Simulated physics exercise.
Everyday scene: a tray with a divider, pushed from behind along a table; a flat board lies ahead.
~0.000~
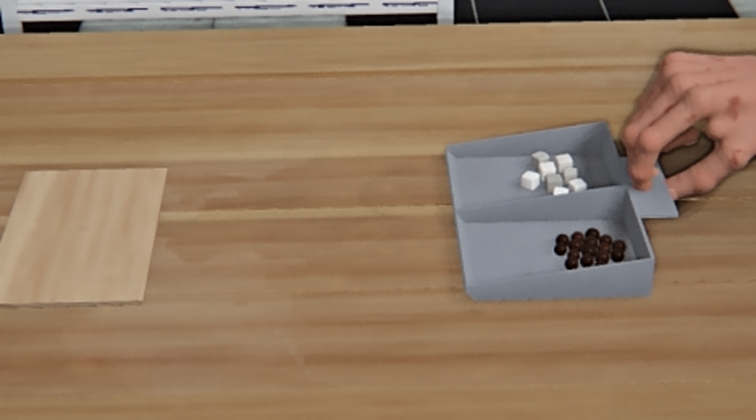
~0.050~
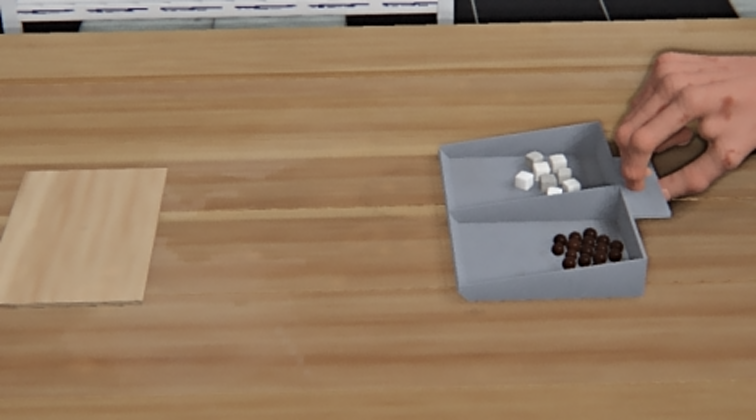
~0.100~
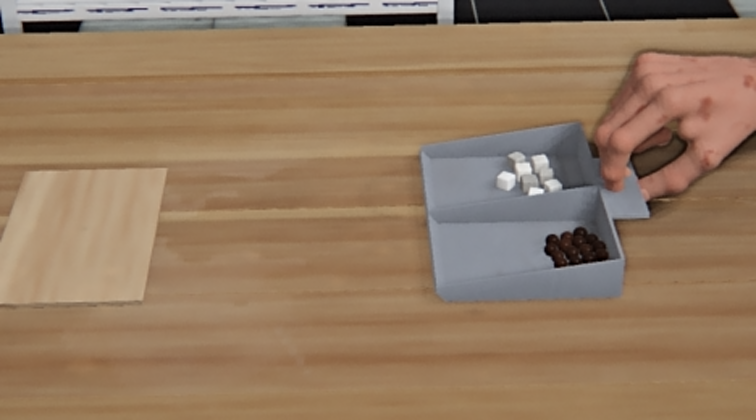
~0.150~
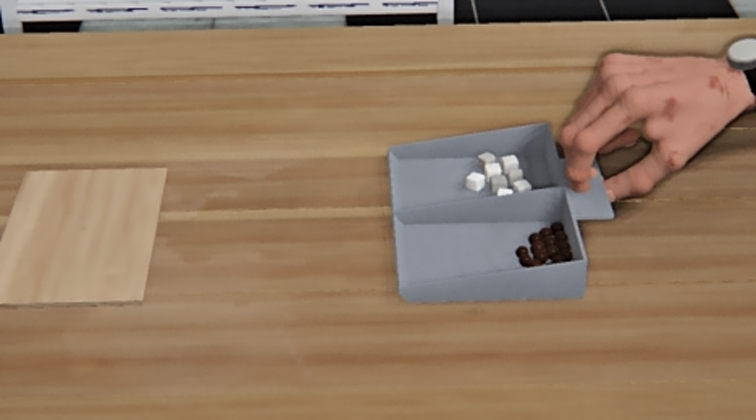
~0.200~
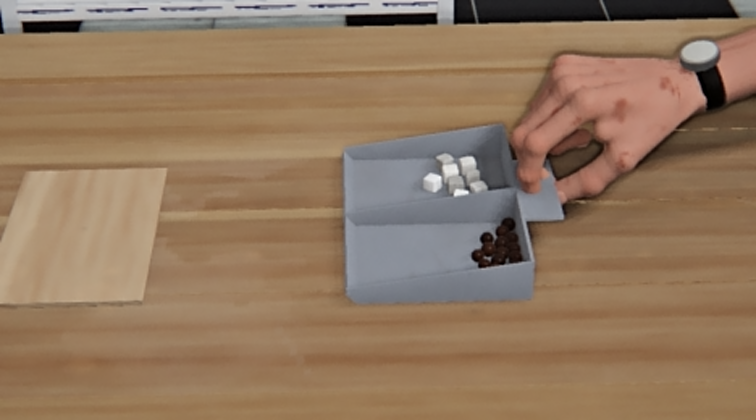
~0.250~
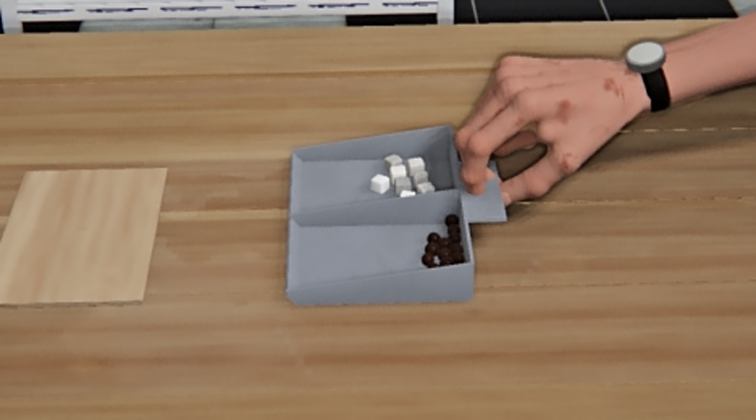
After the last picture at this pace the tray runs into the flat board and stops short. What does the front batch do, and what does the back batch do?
Front to back: The front batch lets some escape; the back batch is fully retained.
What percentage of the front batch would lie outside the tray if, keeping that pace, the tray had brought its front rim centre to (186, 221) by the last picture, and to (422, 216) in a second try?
Close to 70 in a hundred the first time, close to 0 in a hundred the second.
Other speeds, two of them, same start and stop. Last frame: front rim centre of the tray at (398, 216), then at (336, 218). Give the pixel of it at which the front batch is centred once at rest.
At about (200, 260), and at (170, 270).
After 0.32 s, tray still sliding, front rim near (222, 220); front batch all inside; back batch all inside.
After 0.49 s, tray stopped at the flat board; front batch all inside, moved towards the front rim; back batch all inside, moved towards the front rim.
After 0.70 s, tray stopped at the flat board; front batch near half out of the tray; back batch all inside, moved towards the front rim.
In the end (1.5 s), tray stopped at the flat board; front batch near half out of the tray; back batch all inside, moved towards the front rim.
